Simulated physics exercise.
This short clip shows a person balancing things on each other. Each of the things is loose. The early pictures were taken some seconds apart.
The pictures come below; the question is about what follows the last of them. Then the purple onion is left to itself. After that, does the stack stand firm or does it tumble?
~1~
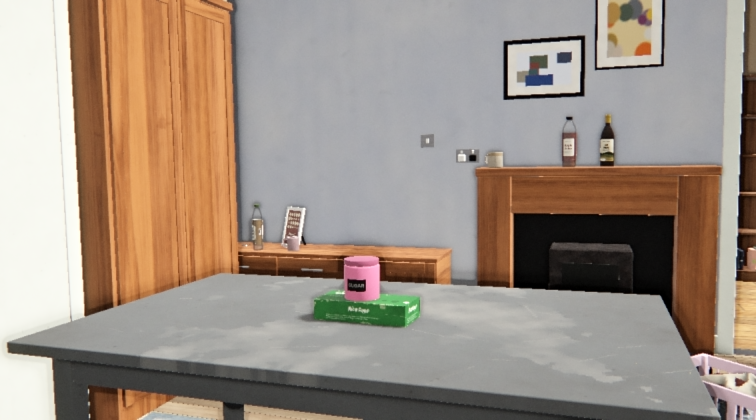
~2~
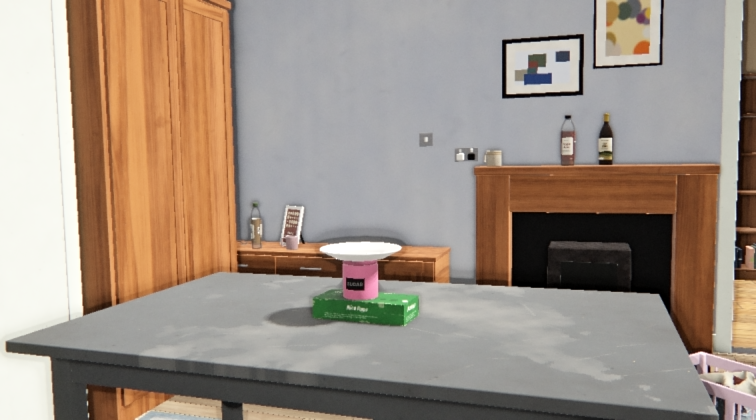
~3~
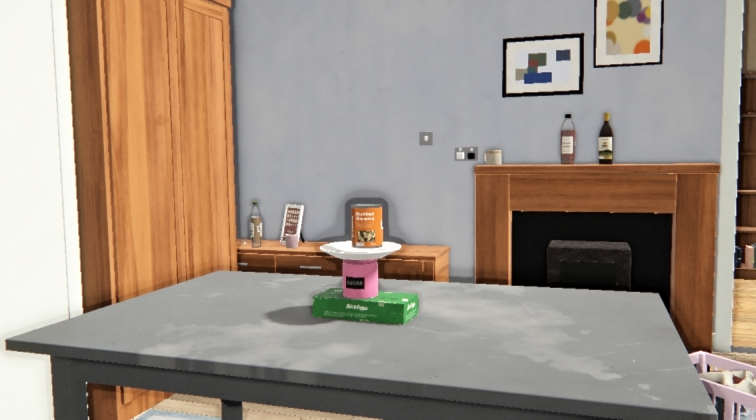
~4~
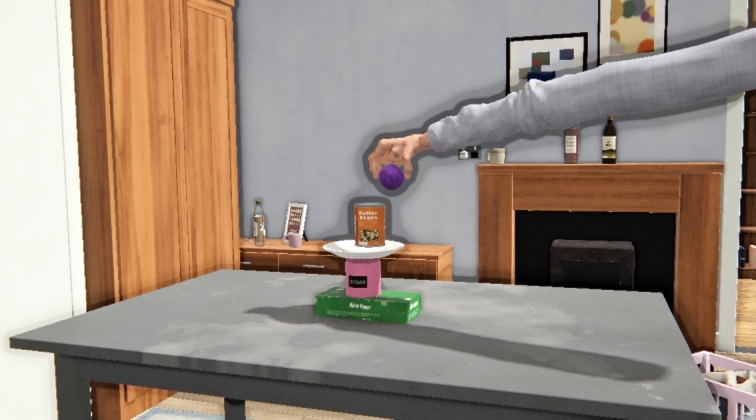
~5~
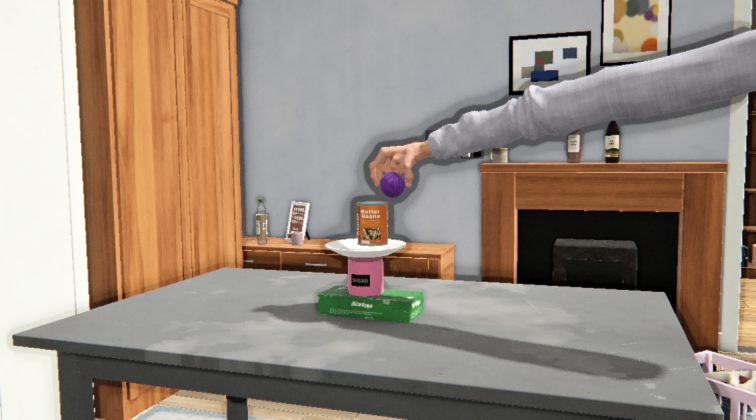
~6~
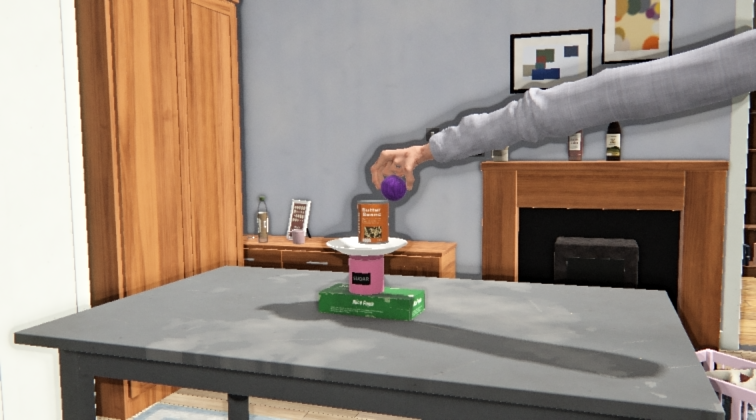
Unstable.
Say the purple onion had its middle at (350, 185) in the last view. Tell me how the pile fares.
Topples.
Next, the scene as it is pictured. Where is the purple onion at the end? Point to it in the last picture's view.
Somewhere around (440, 304) in the last picture.
Then, 0.30 s on from there, purple onion now fallen.
Then, 0.40 s on from there, things are still on the move.
Then, 0.50 s on from there, as before.
In the end, fallen, purple onion; the other 4 unmoved. At the end, from the last picture's camera, purple onion near (441, 305). The pile comes apart.
